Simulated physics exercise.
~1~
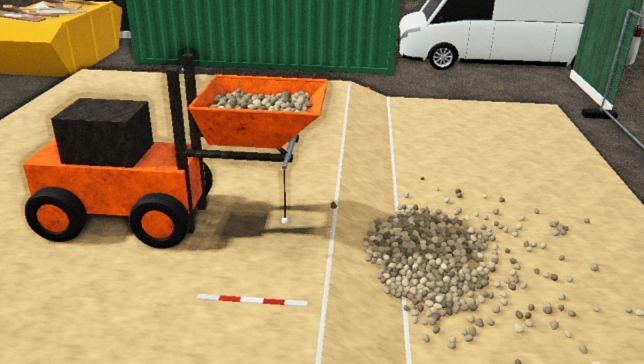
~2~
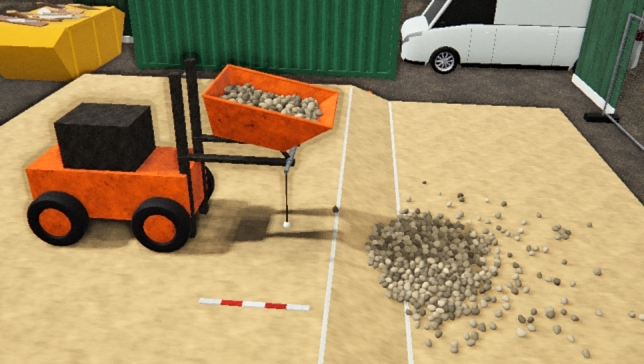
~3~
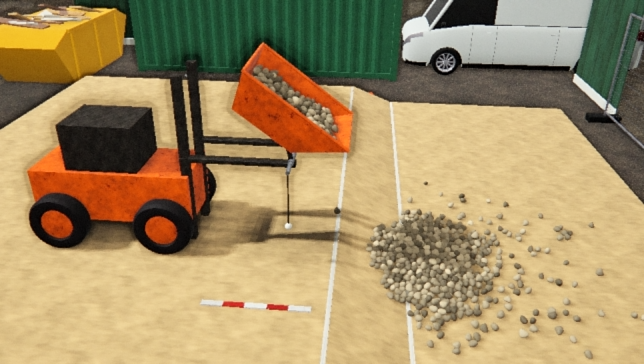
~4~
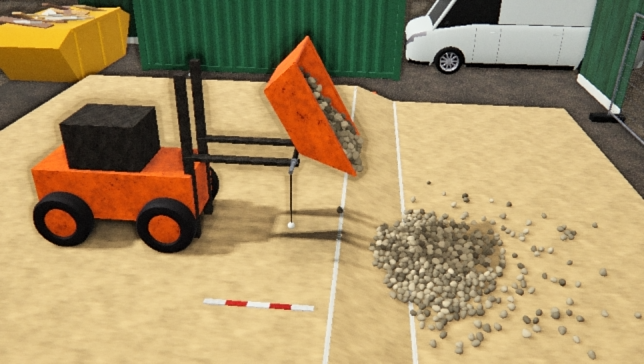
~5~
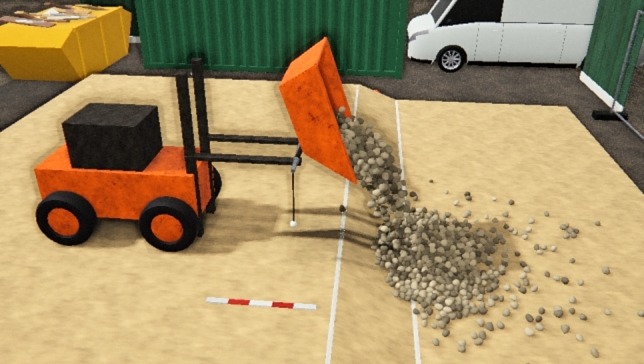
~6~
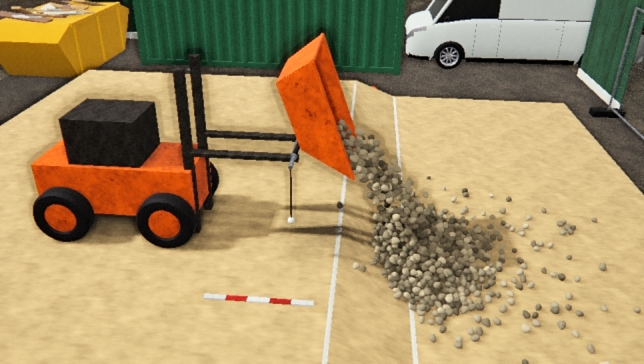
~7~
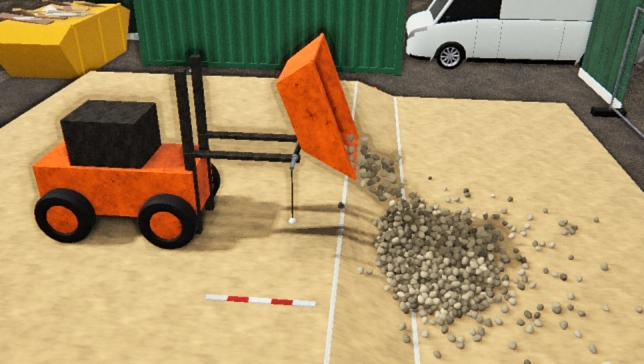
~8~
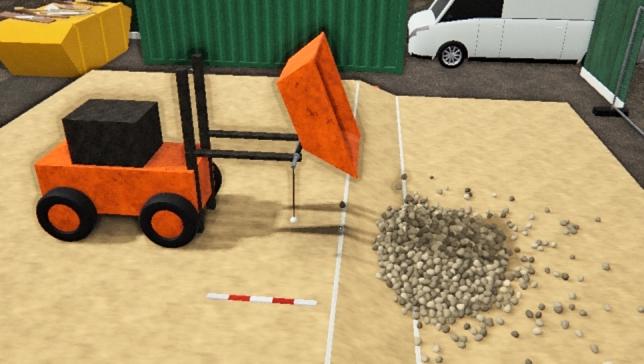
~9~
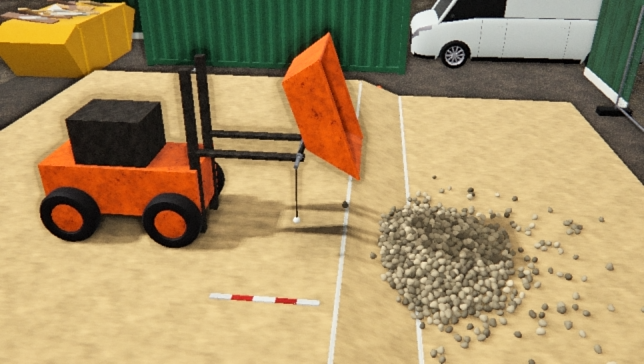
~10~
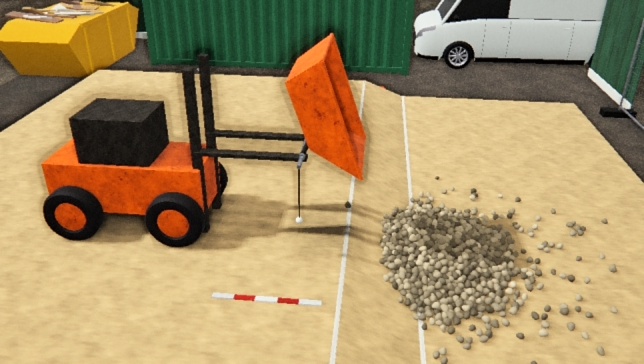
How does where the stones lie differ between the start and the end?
At the start the stones are split between the raised skip and the heap on the ground to the right. By the end the skip's load has come down to the right, and the stones lie together in a fuller heap with loose ones scattered around it.
